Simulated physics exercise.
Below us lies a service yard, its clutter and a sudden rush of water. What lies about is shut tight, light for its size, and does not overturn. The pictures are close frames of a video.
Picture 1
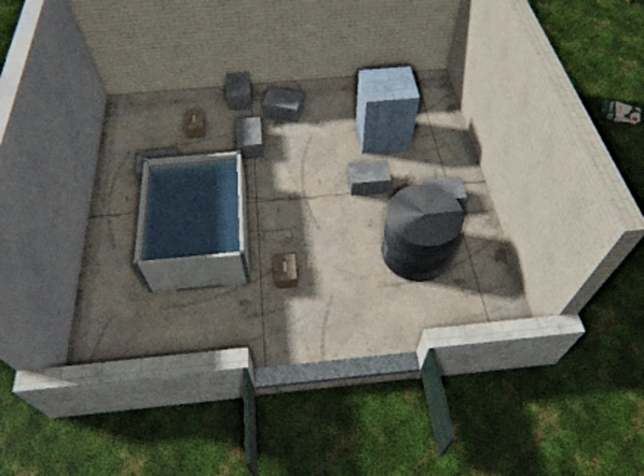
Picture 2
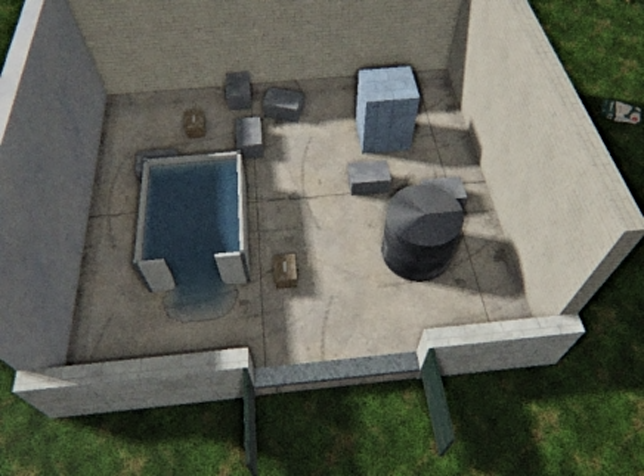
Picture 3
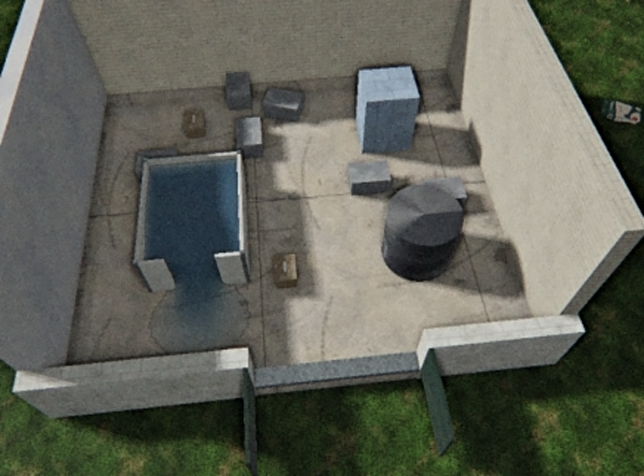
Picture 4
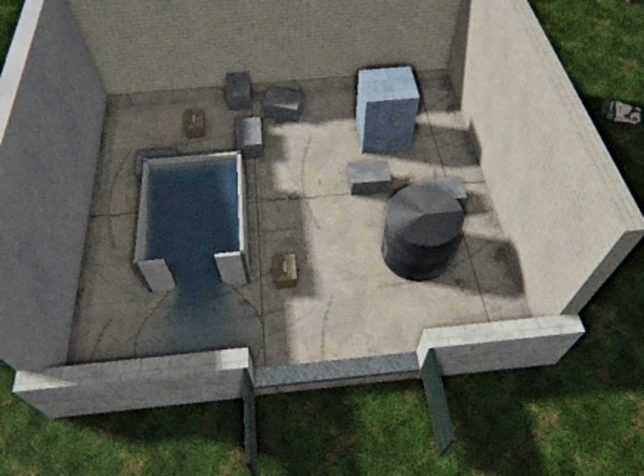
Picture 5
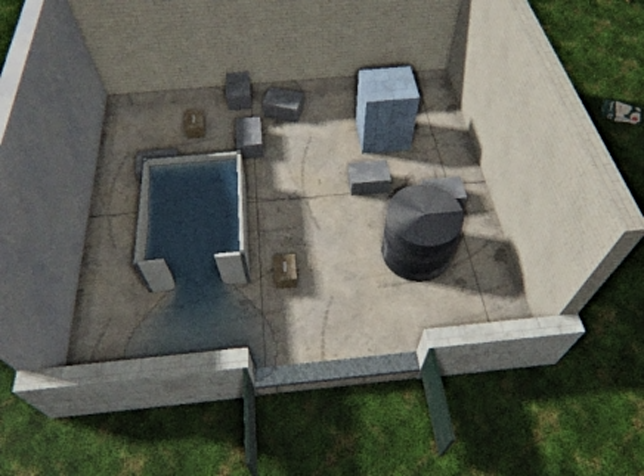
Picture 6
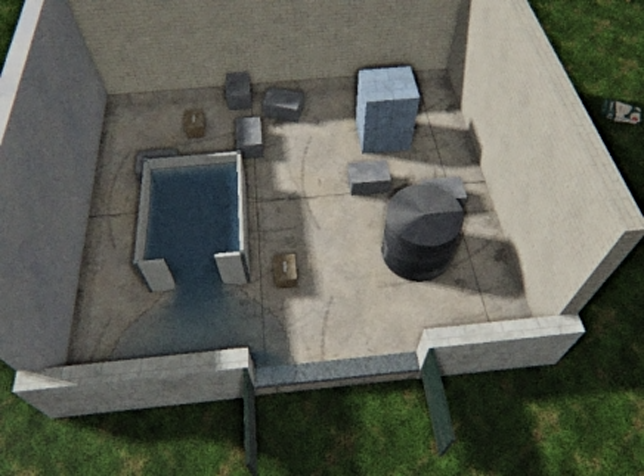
In a walled yard with scattered blocks and a dark round tank, a gap opened in the near side of a pool of blue water, and water spread across the floor while the objects stayed still.
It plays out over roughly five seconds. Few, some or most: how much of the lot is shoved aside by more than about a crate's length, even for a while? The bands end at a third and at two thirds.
It is less than a third.
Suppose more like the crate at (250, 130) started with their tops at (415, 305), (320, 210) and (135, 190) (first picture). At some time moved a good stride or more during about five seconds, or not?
One after the other: Swept aside, short of that, shifted that much.
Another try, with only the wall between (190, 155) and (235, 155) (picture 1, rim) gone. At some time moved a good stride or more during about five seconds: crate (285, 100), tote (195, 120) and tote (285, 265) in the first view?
One after the other: Yes, swept aside, less than that.
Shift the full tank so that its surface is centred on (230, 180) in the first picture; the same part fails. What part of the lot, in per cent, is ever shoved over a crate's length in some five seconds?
Roughly 10 per cent.
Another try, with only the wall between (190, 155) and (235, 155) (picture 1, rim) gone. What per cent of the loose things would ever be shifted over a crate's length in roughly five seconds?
I make it 40 per cent.
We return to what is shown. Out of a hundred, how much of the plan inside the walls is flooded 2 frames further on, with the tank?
Some 15 per cent.
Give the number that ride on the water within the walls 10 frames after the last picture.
That makes 0.
A moment on, 0 of 8 are well off their spots; 0 afloat.
Next, 0 of 8 are well off their spots; 0 afloat.
Later, 1 of 8 are well off their spots; 0 afloat.
In the end, 1 of 8 are well off their spots, and 1 have been at some point; 0 afloat.
